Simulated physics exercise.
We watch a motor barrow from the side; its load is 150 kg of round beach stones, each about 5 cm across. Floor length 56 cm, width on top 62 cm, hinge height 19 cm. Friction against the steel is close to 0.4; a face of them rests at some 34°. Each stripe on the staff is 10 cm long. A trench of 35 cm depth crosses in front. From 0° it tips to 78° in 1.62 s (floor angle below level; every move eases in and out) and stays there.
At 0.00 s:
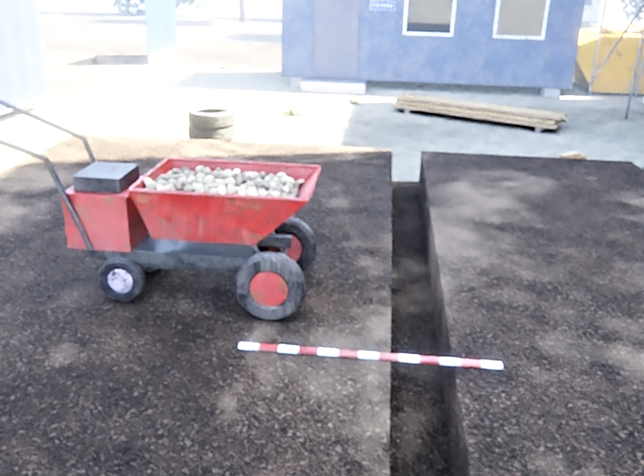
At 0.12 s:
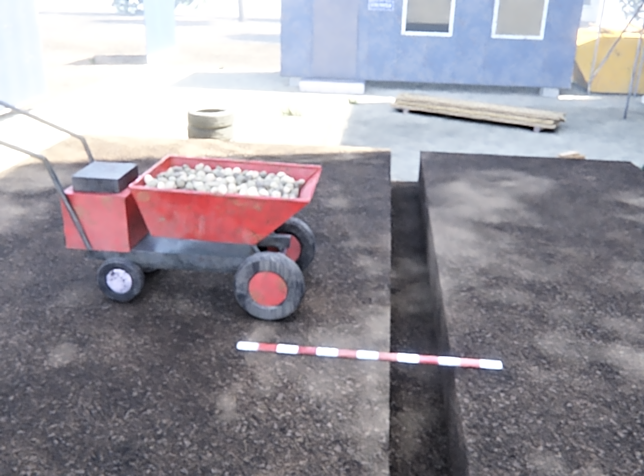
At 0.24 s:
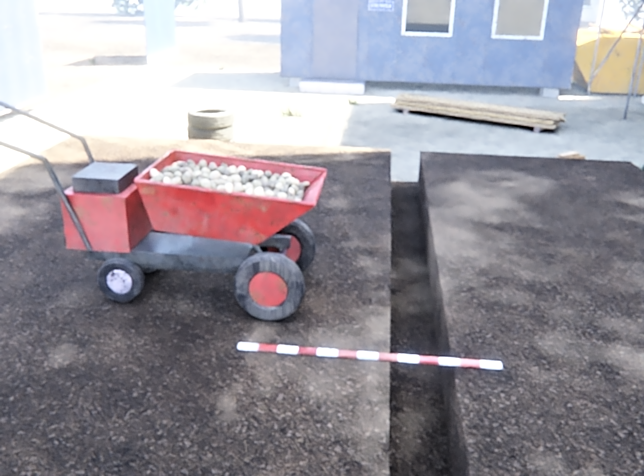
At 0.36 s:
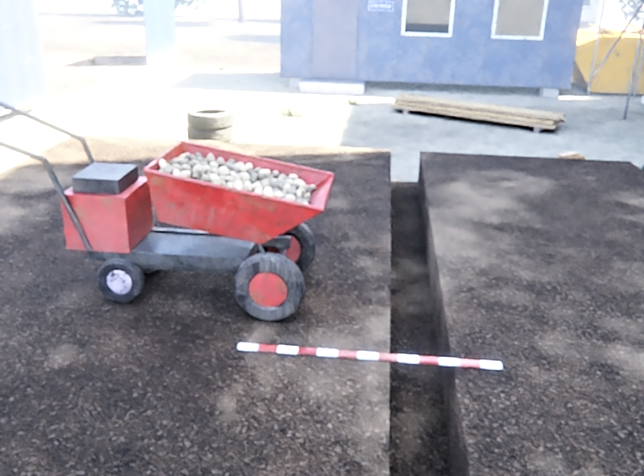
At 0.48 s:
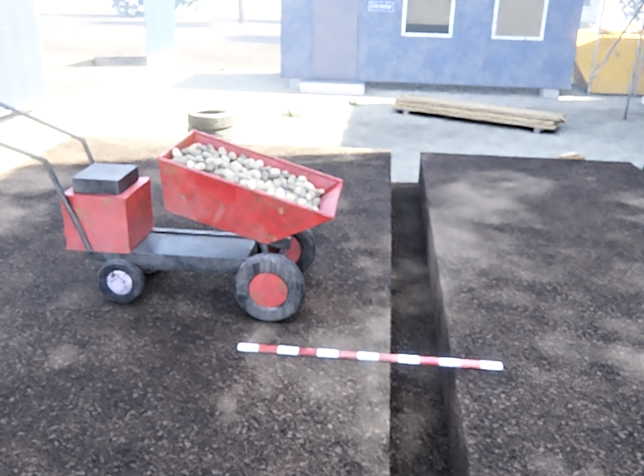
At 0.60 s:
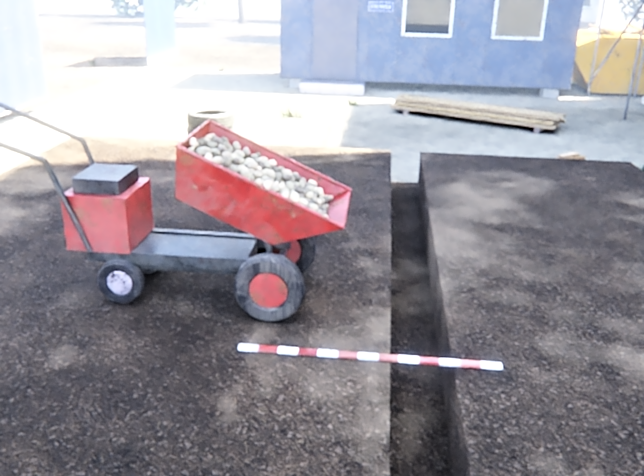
A red motor barrow loaded with round, pale grey stones stands side-on at the left of a dark, rough yard, seen from slightly above. A red-and-white staff lies in front of it beside a narrow trench, with planks and a blue building behind. The skip tilts steadily forward to the right, its back end rising clear of the chassis, while the wheels and camera stay still.
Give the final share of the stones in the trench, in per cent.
Close to 94 in a hundred.
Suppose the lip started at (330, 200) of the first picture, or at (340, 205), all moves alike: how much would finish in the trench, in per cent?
First some 90, then 75 per cent.
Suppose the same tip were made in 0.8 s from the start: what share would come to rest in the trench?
Then about 90 per cent.
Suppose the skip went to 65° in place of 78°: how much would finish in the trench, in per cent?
Then about 100 per cent.
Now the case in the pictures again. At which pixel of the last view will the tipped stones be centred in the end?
Around (413, 342).
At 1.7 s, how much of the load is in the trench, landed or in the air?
Some 80 per cent.
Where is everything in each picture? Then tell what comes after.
In the first frame, the skip is at 0°, its lip at (308, 201); the top of the load is at (228, 178).
In the second frame, the skip is at 1°, its lip at (309, 202); the top of the load is at (212, 176); the stones move at 0.2 m/s on average.
In the third frame, the skip is at 5°, its lip at (315, 205); the top of the load is at (199, 171); the stones move at 0.3 m/s on average.
The fourth frame shows lip at (323, 210), floor tilted 10°, highest stones at (190, 160); the stones move at 0.5 m/s on average.
The fifth frame shows lip at (333, 218), floor tilted 16°, highest stones at (196, 151); the stones move at 0.6 m/s on average.
In the sixth frame, the skip is at 24°, its lip at (344, 228); the top of the load is at (209, 141); the stones move at 0.6 m/s on average.
After 1.2 s the floor is at 66°; 91 % in the skip, 4 % short of the trench, 5 % in the trench; the foremost stones are at (410, 298).
After 1.7 s the floor is at 78°; 12 % in the skip, 7 % short of the trench, 81 % in the trench; the foremost stones are at (441, 355).
After 2.1 s the floor is at 78°; 1 % in the skip, 6 % short of the trench, 93 % in the trench; the foremost stones are at (447, 347).
After 4.0 s the floor is at 78°; 0 % in the skip, 5 % short of the trench, 94 % in the trench; the foremost stones are at (443, 316).
